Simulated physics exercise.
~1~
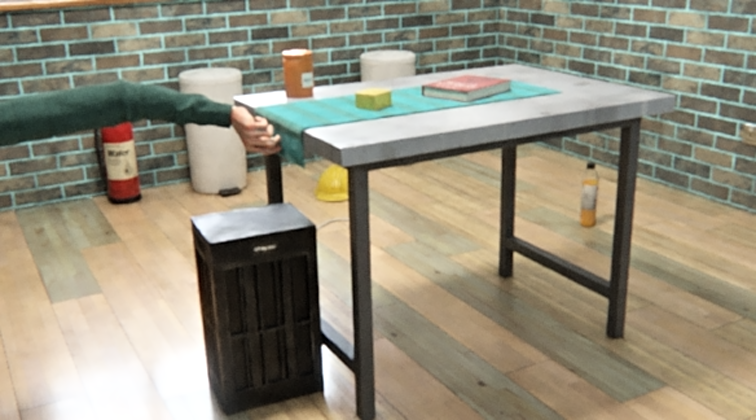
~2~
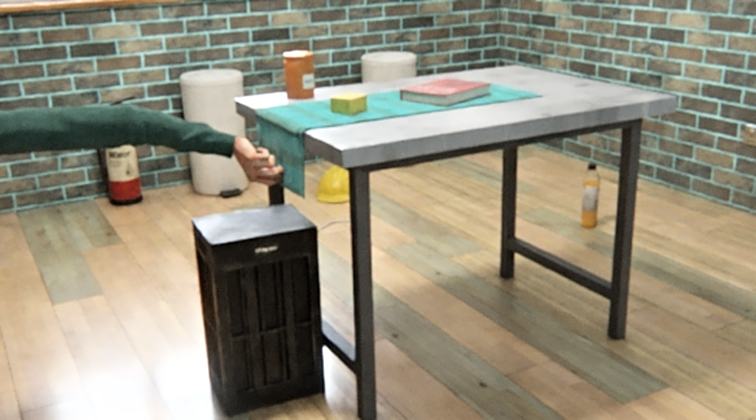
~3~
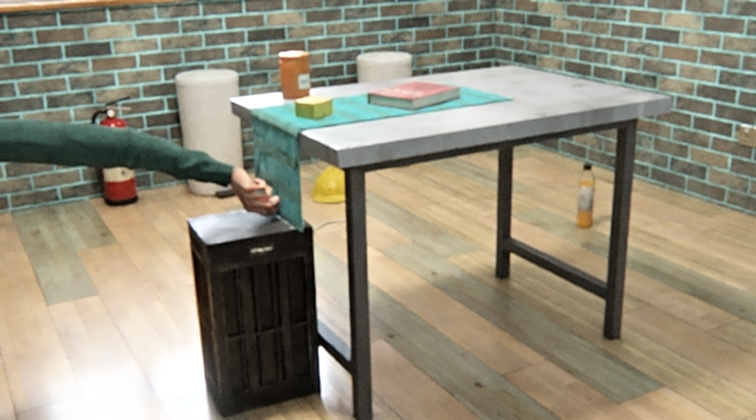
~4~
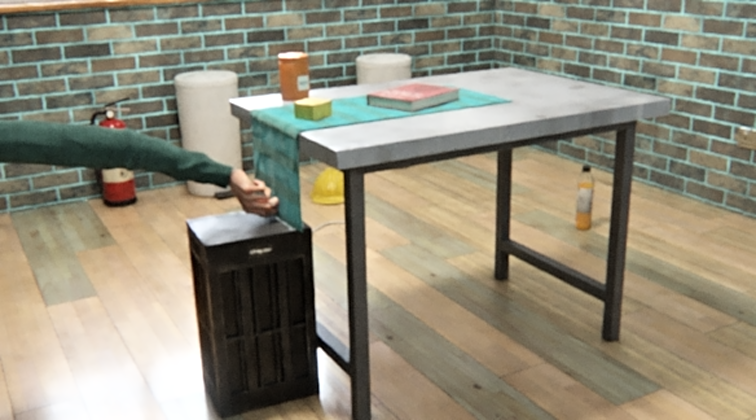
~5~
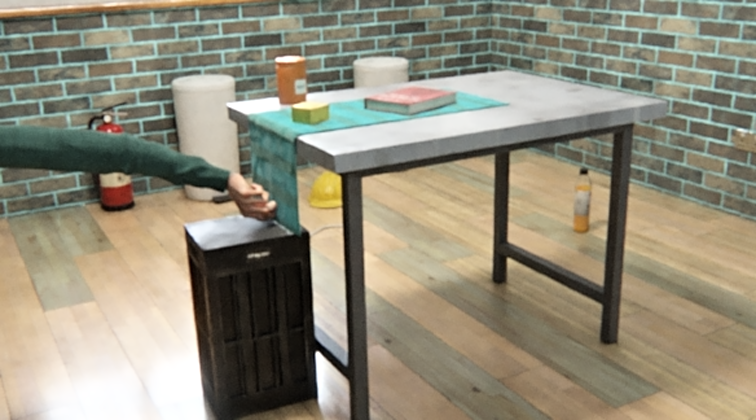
In a brick-walled room, a hand slowly pulled a turquoise cloth down over a table's left end, drawing a yellow block and red book leftward, until its hem reached the black crate; the block and book stayed on the table, and the orange jar never moved.
